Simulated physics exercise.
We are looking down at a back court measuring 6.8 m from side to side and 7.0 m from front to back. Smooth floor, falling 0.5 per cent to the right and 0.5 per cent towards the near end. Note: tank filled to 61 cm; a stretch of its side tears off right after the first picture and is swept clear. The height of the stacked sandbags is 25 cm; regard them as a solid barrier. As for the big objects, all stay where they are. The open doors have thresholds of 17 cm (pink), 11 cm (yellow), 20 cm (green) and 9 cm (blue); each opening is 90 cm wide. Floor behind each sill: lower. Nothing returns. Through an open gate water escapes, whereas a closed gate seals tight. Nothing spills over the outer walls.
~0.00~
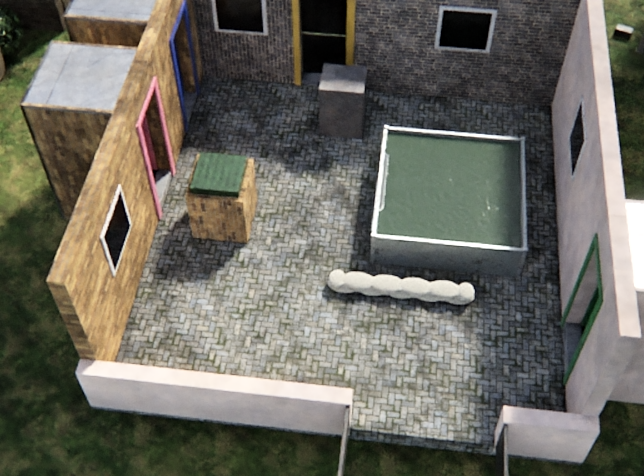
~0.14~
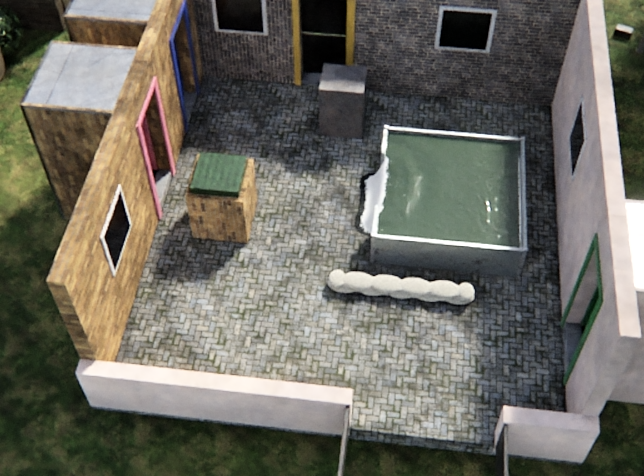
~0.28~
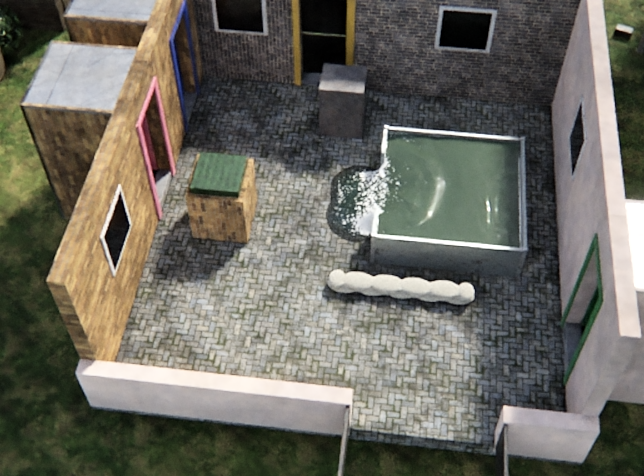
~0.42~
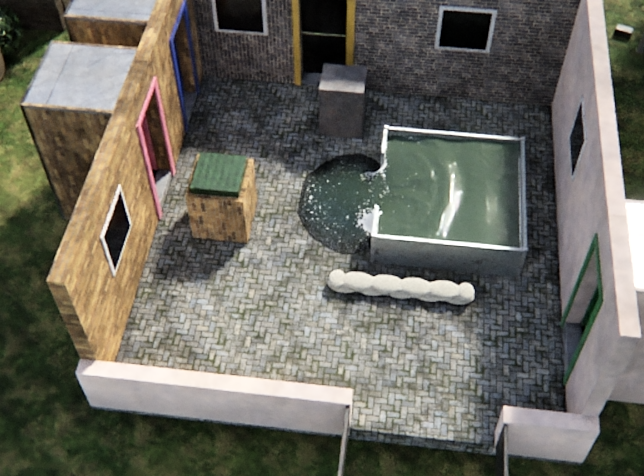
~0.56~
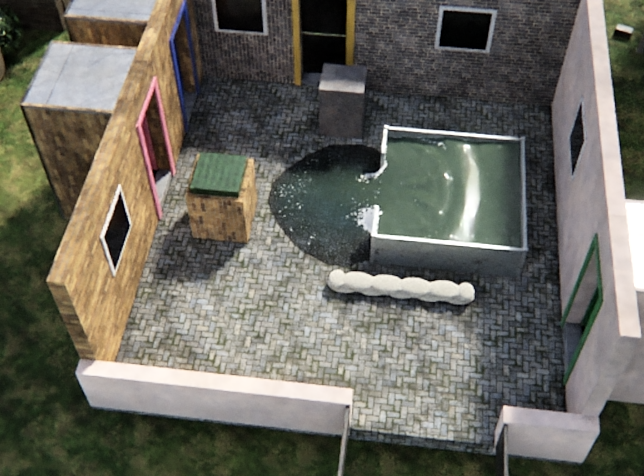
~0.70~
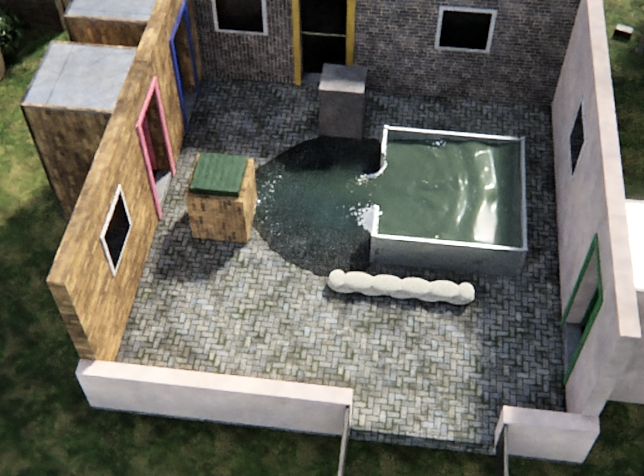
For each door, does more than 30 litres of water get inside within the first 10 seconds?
My prediction: The pink door never tops the limit; the yellow door never tops the limit; the green door never tops the limit; the blue door tops the limit.
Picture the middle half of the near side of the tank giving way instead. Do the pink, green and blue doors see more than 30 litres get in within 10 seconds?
Pink short, green short, blue short.
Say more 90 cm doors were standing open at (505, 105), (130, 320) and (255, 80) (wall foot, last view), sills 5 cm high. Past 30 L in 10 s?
Note, doorways in listed order: Stays short, goes beyond, goes beyond.
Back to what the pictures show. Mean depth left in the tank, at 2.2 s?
The average depth is around 38 cm.
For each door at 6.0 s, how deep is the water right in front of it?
Depths in cm: Pink 11, yellow 7, green 0, blue 16.
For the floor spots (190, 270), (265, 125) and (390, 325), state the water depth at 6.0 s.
Close to 6, 5 and 0 centimetres.
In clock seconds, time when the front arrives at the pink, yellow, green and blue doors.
Door times: Pink 1.1 s / yellow 3.2 s / green 7.5 s / blue 1.8 s.
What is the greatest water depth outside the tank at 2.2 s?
Around 32 centimetres deep.
After 1.4 s water covers 25 % of the floor and is deepest (36 cm) near (371, 207); pink door 13 cm at the sill, 0 L in, yellow door not reached, green door not reached, blue door not reached.
After 2.2 s water covers 40 % of the floor and is deepest (32 cm) near (256, 212); pink door 14 cm at the sill, 6 L in, yellow door not reached, green door not reached, blue door 18 cm at the sill, 6 L in.
After 3.5 s water covers 50 % of the floor and is deepest (30 cm) near (203, 79); pink door 14 cm at the sill, 9 L in, yellow door 2 cm at the sill, 0 L in, green door not reached, blue door 21 cm at the sill, 50 L in.
After 6.0 s water covers 75 % of the floor and is deepest (18 cm) near (181, 151); pink door 11 cm at the sill, 10 L in, yellow door 7 cm at the sill, 0 L in, green door not reached, blue door 16 cm at the sill, 126 L in.
After 10.0 s water covers 95 % of the floor and is deepest (11 cm) near (108, 385); pink door 8 cm at the sill, 10 L in, yellow door 7 cm at the sill, 0 L in, green door 9 cm at the sill, 0 L in, blue door 9 cm at the sill, 147 L in.
